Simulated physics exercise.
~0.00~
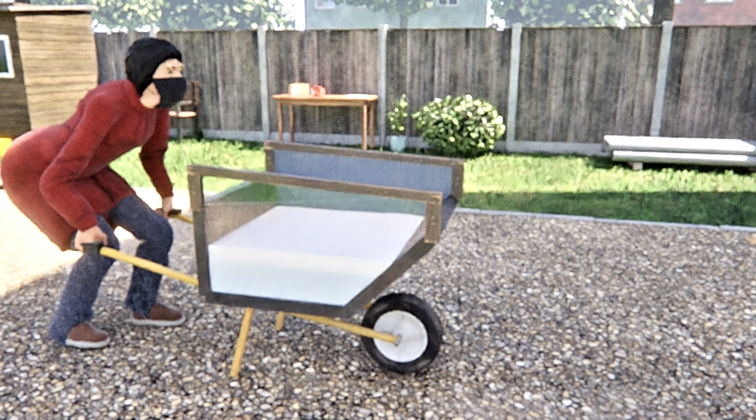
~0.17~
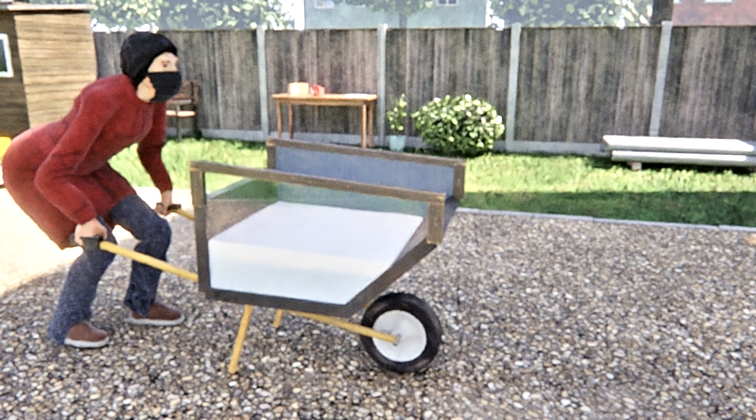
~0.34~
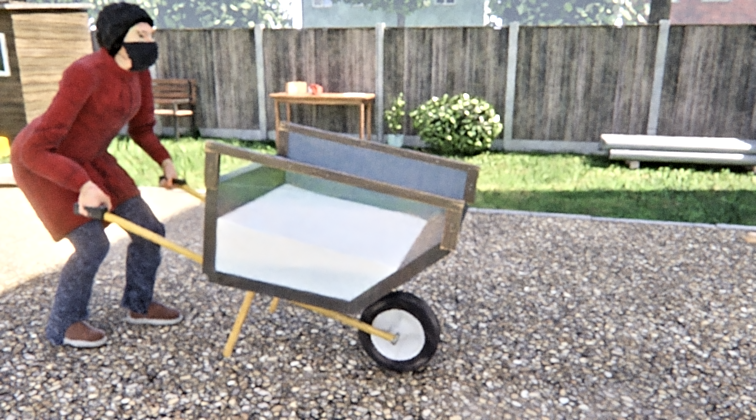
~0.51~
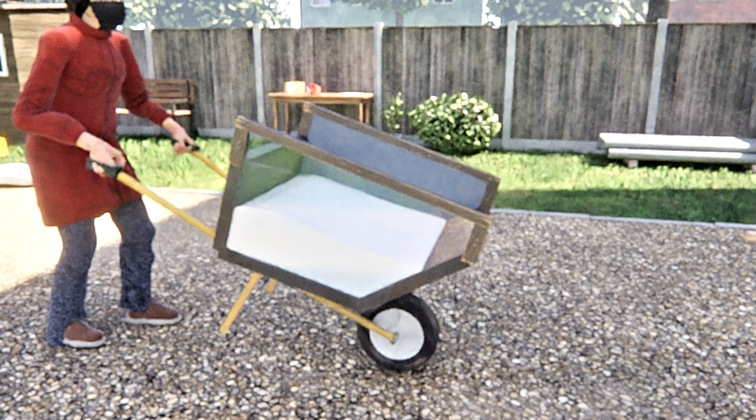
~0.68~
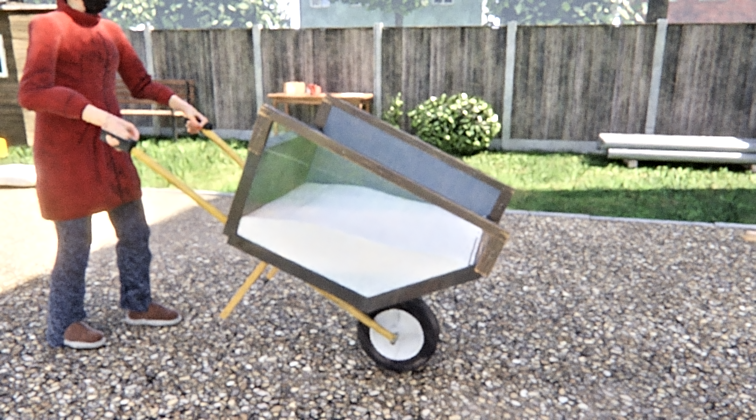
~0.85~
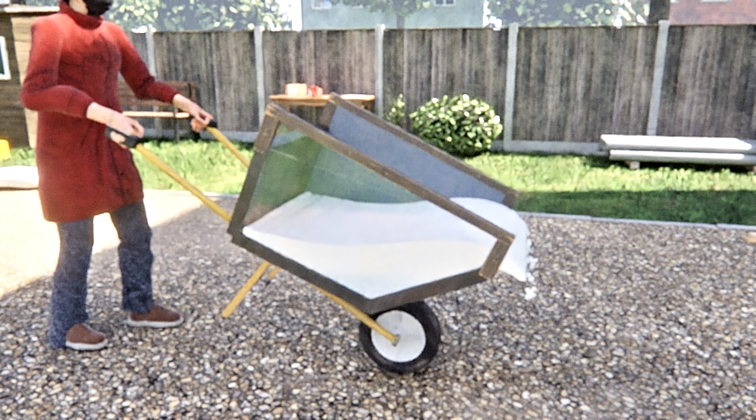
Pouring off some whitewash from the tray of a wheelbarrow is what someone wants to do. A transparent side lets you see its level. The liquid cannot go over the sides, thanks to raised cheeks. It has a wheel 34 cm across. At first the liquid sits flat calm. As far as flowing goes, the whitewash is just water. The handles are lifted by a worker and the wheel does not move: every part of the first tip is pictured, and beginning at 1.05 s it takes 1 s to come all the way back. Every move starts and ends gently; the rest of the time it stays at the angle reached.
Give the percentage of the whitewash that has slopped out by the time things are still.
Roughly 53 percent.
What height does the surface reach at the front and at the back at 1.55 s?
Level, front = 16 cm; level, back = 0 cm.
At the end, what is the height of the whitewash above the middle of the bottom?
About 10 cm.
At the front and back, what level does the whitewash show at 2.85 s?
About 14 cm in front, about 6 cm behind.
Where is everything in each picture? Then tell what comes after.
The first frame shows level at the front (333, 257); level at the back (222, 247); the lip is at (426, 234); the front is on the right.
The second frame shows level at the front (334, 256); level at the back (223, 242).
The third frame shows level at the front (344, 253); level at the back (232, 223); tilt 7° forwards.
The fourth frame shows level at the front (362, 249); level at the back (250, 209); tilt 16° forwards.
The fifth frame shows level at the front (378, 243); level at the back (258, 218); tilt 22° forwards.
The sixth frame shows level at the front (383, 242); level at the back (258, 230); tilt 23° forwards; the lip is at (482, 267); whitewash is coming out, 6 per cent so far.
Then, 1.55 s in, the barrow is at 12° forwards, the surface stands 15 cm on the front, 0 cm on the back; the loss stands at 50 per cent, over the front.
Then, 2.20 s in, the surface stands 0 cm on the front, 25 cm on the back; the loss stands at 52 per cent, over the front.
Then, 2.85 s in, the surface stands 14 cm on the front, 5 cm on the back; the loss stands at 52 per cent, over the front.
Then, 4.93 s in, the loss stands at 53 per cent, over the front, 36 of 69 litres.
